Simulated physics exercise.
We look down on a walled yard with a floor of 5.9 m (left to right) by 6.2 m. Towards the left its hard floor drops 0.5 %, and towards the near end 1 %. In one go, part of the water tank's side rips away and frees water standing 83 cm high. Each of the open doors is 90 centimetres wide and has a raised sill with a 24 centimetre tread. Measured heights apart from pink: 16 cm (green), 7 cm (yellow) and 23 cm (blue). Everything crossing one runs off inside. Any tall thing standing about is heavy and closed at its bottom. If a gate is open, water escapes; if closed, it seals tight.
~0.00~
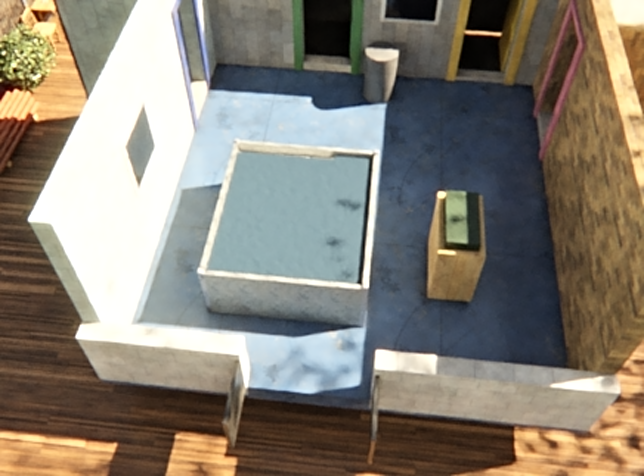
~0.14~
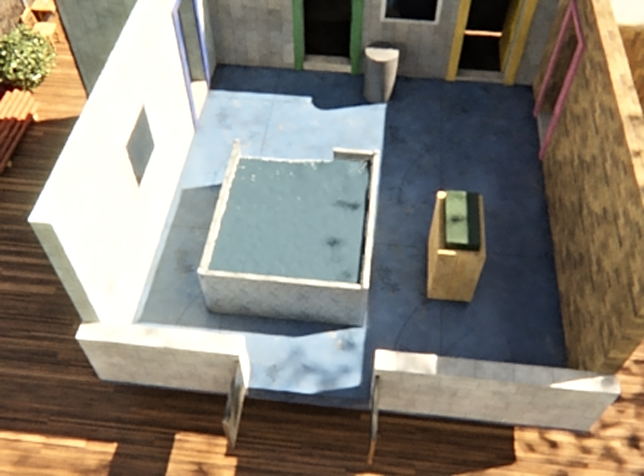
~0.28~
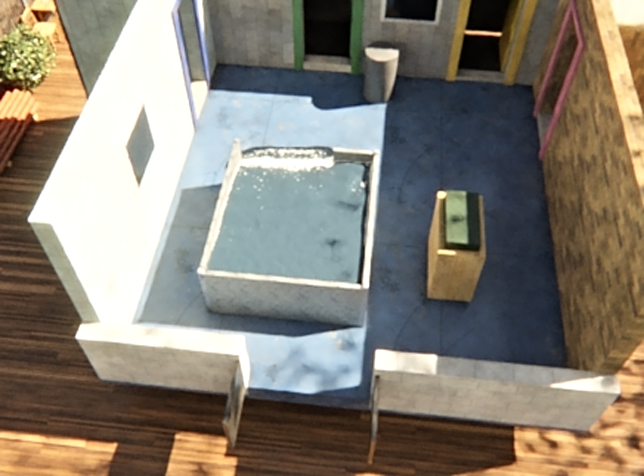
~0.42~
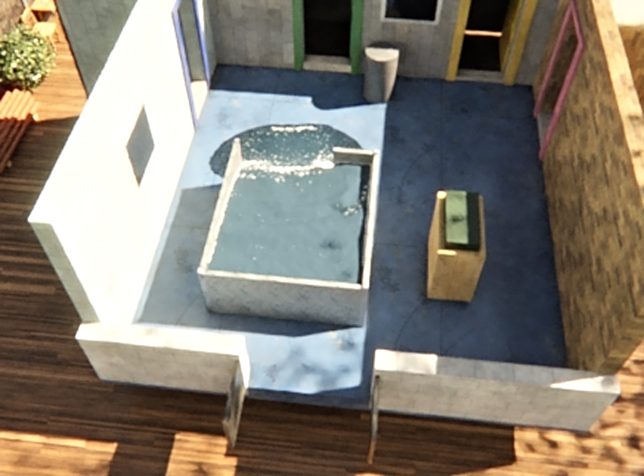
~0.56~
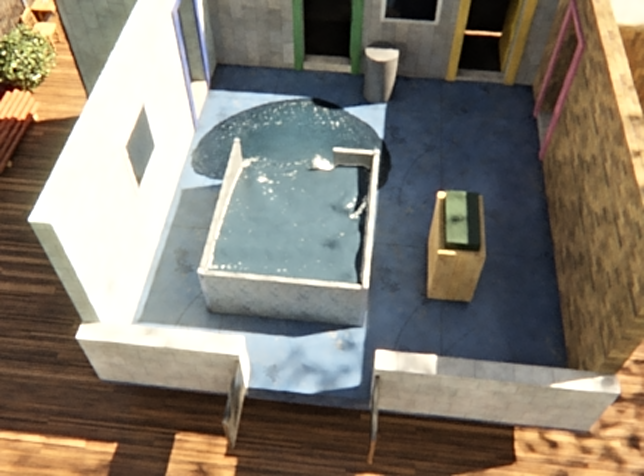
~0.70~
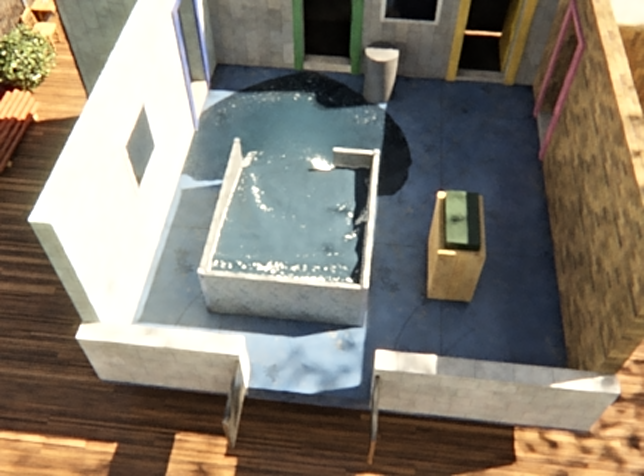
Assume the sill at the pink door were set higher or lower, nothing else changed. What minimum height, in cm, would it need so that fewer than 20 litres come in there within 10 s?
About 13.5 cm.
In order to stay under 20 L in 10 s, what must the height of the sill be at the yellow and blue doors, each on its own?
You'd want about 9.0 centimetres at yellow and about 29 centimetres at blue.
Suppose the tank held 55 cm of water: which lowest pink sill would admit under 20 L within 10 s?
Required height: Approx. 8.0 cm.
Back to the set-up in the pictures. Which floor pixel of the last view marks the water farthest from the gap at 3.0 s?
I'd put the front's tip around (526, 87).
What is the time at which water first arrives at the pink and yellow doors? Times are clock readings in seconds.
Arrival times: Pink at 2.8 seconds, yellow at 1.6 seconds.
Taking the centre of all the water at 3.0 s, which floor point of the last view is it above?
(301, 163), roughly.
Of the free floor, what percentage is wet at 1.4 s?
I'd say near 35 percent is wet.
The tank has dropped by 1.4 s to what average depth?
Roughly 52 cm.
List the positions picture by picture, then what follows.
In the first frame, the water tank at (295, 212) is whole and still, 83 cm deep; the pink door at (556, 89) is dry.
In the second frame, water pours out on the far side and has run 0.4 m, to a hidden place; about 11 cm deep outside, 83 cm at the back.
In the third frame, water pours out on the far side and has run 0.9 m, to a hidden place; about 14 cm deep outside, 83 cm at the back.
In the fourth frame, the front is at (301, 127), 1.4 m from the gap on the far side; 2.8 m2 of floor is wet, 83 cm left at the back.
In the fifth frame, the front is at (302, 102), 2.1 m from the gap on the far side; 4.9 m2 of floor is wet, 81 cm left at the back.
In the sixth frame, the gap is on the far side, the front 2.8 m out at (304, 76); the back of the water tank holds 72 cm; the pink door at (556, 89), 4.4 m from the gap, is still 2.4 m from the nearest water.
After 1.4 s water covers 35 % of the floor, deepest (57 cm) near (226, 66); it has not reached the pink door.
After 3.0 s water covers 45 % of the floor, deepest (40 cm) near (357, 94); 6 cm at the pink door, 0 litres in over its 16 cm sill.
After 10.0 s water covers 95 % of the floor, deepest (18 cm) near (534, 398); 8 cm at the pink door, 6 litres in over its 16 cm sill.
At the pink door as built, the water arrived by 2.9 s and peaked near 18 cm at 5.0 s.
With a sill of 12 cm, 36 litres would have come in within the 10 s; with 16.5 cm, 4 litres. So under 20 litres takes about 13.5 cm.
